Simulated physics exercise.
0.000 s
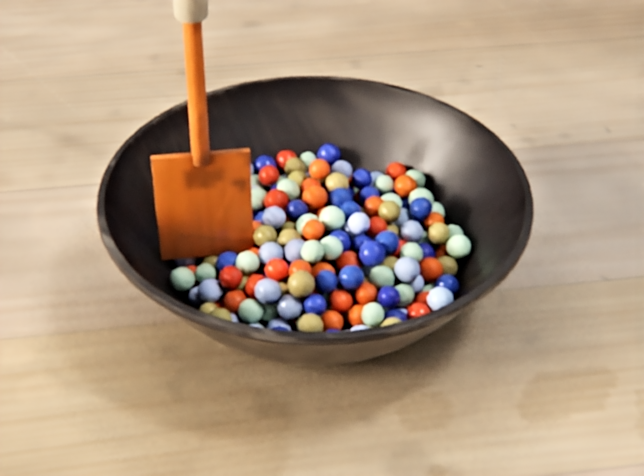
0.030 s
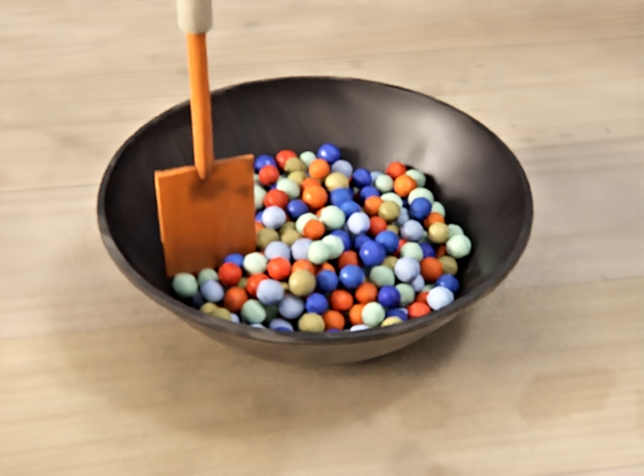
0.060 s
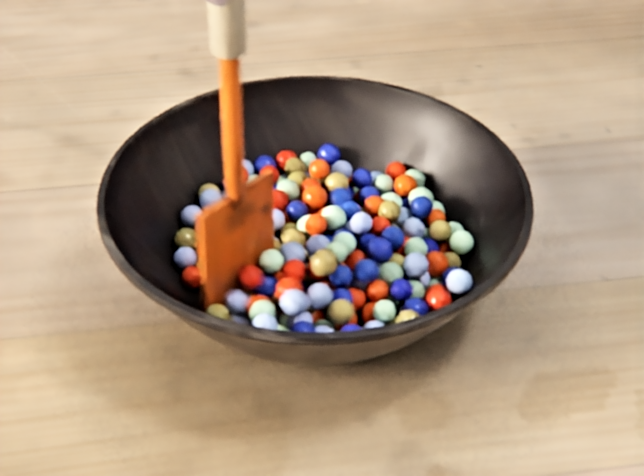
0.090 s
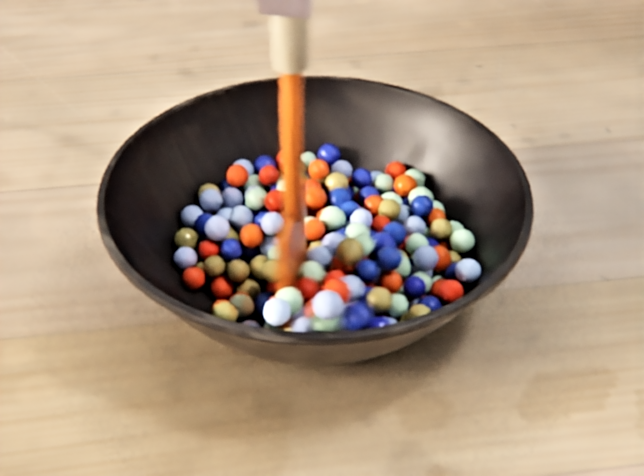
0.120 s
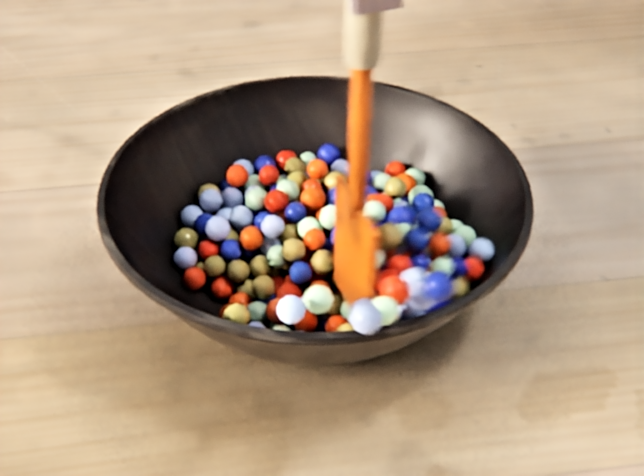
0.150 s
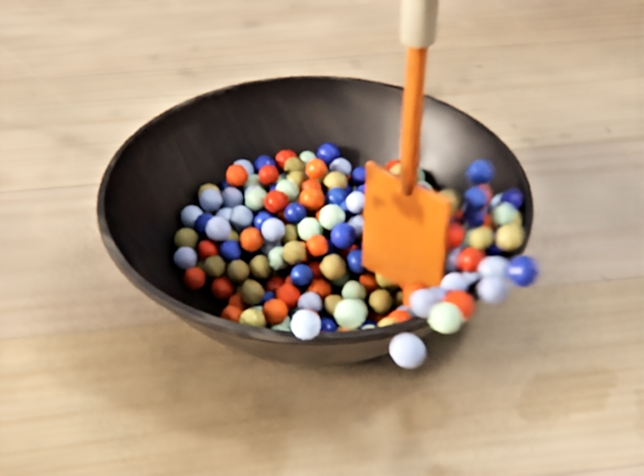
A dark bowl of colourful little balls sat still on a wooden table while an orange paddle swept from the left around the near side to the right, pushing some up over the rim.
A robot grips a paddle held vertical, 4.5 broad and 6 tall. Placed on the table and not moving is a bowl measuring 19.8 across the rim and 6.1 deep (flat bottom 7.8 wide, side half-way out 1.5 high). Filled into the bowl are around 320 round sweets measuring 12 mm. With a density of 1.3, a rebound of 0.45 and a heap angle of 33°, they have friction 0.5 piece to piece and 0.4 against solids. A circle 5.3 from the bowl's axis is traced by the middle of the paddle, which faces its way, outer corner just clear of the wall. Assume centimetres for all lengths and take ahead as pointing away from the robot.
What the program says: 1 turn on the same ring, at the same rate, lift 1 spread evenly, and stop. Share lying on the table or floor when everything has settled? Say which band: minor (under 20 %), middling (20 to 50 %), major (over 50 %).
Band: Middling.
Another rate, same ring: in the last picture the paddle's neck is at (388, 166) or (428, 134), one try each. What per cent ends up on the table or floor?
Around 25 and 35 per cent respectively.
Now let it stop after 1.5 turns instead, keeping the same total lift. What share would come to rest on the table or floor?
Close to 40 in a hundred.
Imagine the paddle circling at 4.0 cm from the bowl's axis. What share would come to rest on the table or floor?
Close to 35 in a hundred then.
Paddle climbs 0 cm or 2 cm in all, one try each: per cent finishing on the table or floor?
Close to 35 and 20 percent, in that order.
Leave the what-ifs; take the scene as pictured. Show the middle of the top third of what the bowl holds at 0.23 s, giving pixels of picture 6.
The top third is centred near (361, 148) in the last picture.
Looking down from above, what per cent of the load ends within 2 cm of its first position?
I'd put it at about 40 in a hundred.
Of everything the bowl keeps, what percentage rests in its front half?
Roughly 50 percent of it.
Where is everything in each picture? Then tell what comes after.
Paddle neck at (199, 126), 0° round; upper third of the load around (323, 233), from x 180 to 460, top at y 155; 323 in the bowl, in the first frame.
Paddle neck at (203, 137), 11° round; upper third of the load around (320, 233), from x 185 to 460, top at y 155, in the second frame.
Paddle neck at (234, 164), 40° round; upper third of the load around (329, 250), from x 185 to 460, top at y 155, in the third frame.
Paddle neck at (292, 180), 71° round; upper third of the load around (350, 252), from x 185 to 470, top at y 155, in the fourth frame.
Paddle neck at (358, 176), 101° round; upper third of the load around (389, 245), from x 185 to 480, top at y 155; 319 in the bowl, 4 in flight or on the tool, in the fifth frame.
Paddle neck at (410, 153), 131° round; upper third of the load around (421, 224), from x 185 to 525, top at y 155; 314 in the bowl, 9 in flight or on the tool, in the sixth frame.
By 0.23 s, 215° round, highest piece 11 above the table; 285 in the bowl, 38 in flight or on the tool.
By 0.32 s, 298° round, highest piece 10 above the table; 257 in the bowl, 19 on the table or floor, 47 in flight or on the tool.
By 0.56 s, 0° round, highest piece 5 above the table; 233 in the bowl, 89 on the table or floor, 1 in flight or on the tool.
By 1.26 s, 0° round, highest piece 5 above the table; 233 in the bowl, 90 on the table or floor.
Final count, 233 in the bowl, 90 on the table or floor. That is 28 % on the table or floor.
